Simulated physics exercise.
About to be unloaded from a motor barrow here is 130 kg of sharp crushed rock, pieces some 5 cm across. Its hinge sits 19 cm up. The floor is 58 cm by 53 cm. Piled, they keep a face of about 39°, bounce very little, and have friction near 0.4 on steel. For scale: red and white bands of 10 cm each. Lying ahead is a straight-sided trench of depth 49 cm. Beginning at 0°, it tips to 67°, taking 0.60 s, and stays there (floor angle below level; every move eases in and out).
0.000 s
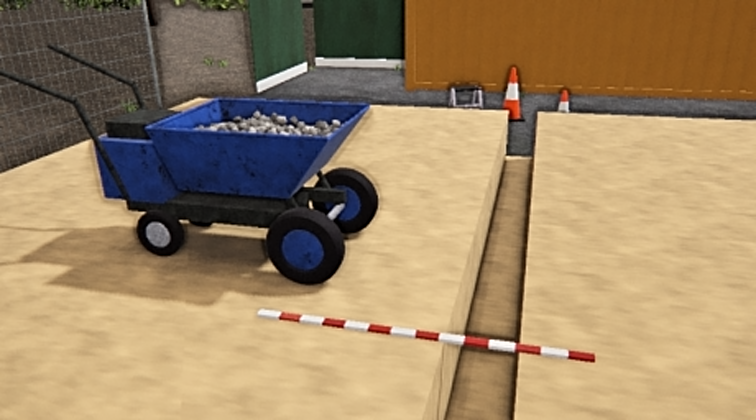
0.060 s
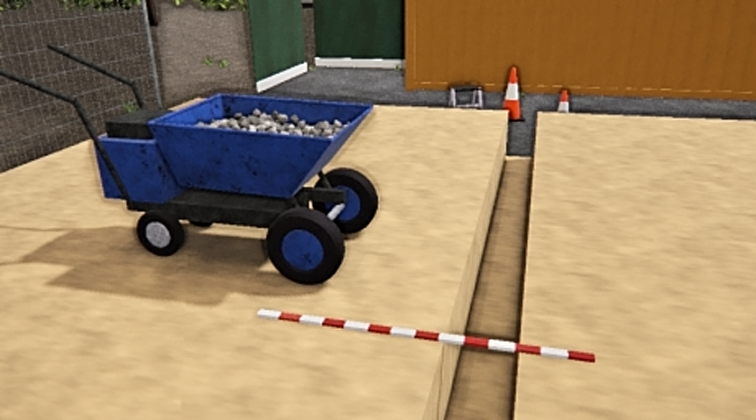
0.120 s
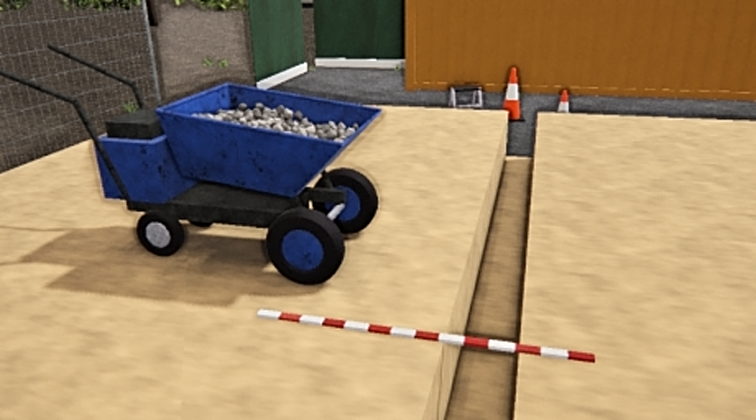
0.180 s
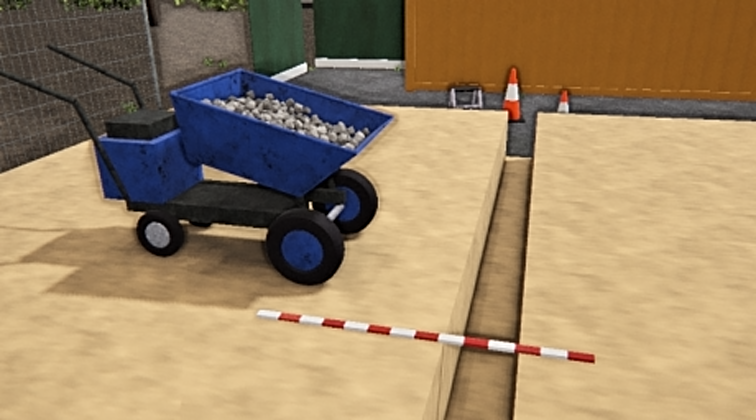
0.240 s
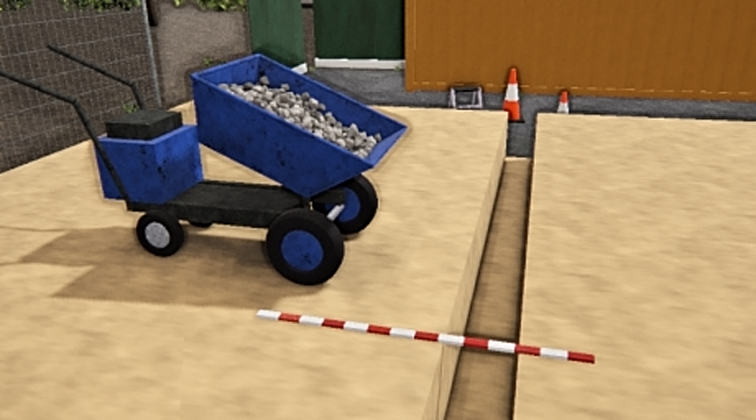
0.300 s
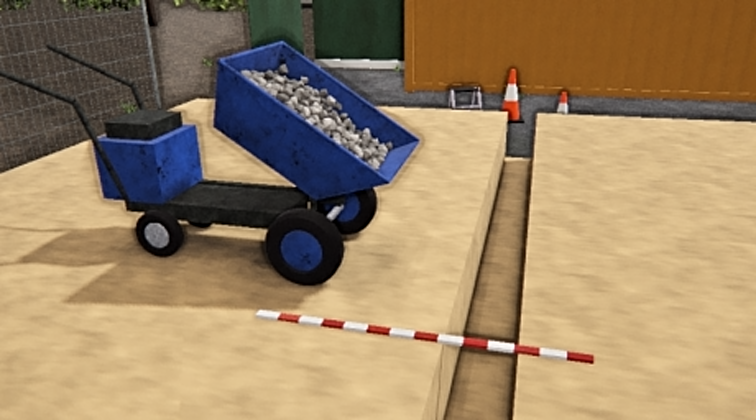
The footage shows a blue motor barrow loaded with grey crushed rock standing on pale ground left of a narrow trench, as its skip tilts steadily forward to the right, the rear end rising well above the chassis.
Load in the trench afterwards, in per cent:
62 %.
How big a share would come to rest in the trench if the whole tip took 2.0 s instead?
That works out at about 50 in a hundred.
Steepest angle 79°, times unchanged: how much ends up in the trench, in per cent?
Expect roughly 75 per cent.
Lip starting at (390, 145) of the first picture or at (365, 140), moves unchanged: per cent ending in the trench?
Estimates: 30 % then 45 %.
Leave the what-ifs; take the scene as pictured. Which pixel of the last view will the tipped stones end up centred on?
I'd put it close to (492, 341).
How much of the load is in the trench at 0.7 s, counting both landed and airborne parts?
Close to 5 per cent has got there by then.
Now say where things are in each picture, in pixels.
In the first frame, the skip is at 0°, its lip at (327, 139); the top of the load is at (273, 125).
In the second frame, the skip is at 2°, its lip at (331, 141); the top of the load is at (260, 121); the stones move at 0.5 m/s on average.
In the third frame, lip at (342, 145), floor tilted 7°, highest stones at (247, 115); the stones move at 0.9 m/s on average.
In the fourth frame, the skip is at 14°, its lip at (357, 154); the top of the load is at (244, 102); the stones move at 1.3 m/s on average.
In the fifth frame, lip at (373, 166), floor tilted 24°, highest stones at (251, 89); the stones move at 1.5 m/s on average.
In the sixth frame, the skip is at 33°, its lip at (389, 183); the top of the load is at (269, 77); the stones move at 1.6 m/s on average.
After 0.4 s the floor is at 57°; 100 % in the skip; the foremost stones are at (401, 200).
After 0.7 s the floor is at 67°; 88 % in the skip, 5 % short of the trench, 6 % in the trench; the foremost stones are at (481, 269).
After 1.0 s the floor is at 67°; 34 % in the skip, 9 % short of the trench, 50 % in the trench, 7 % past the trench; the foremost stones are at (609, 284).
After 3.0 s the floor is at 67°; 21 % in the skip, 10 % short of the trench, 62 % in the trench, 7 % past the trench; the foremost stones are at (666, 280).
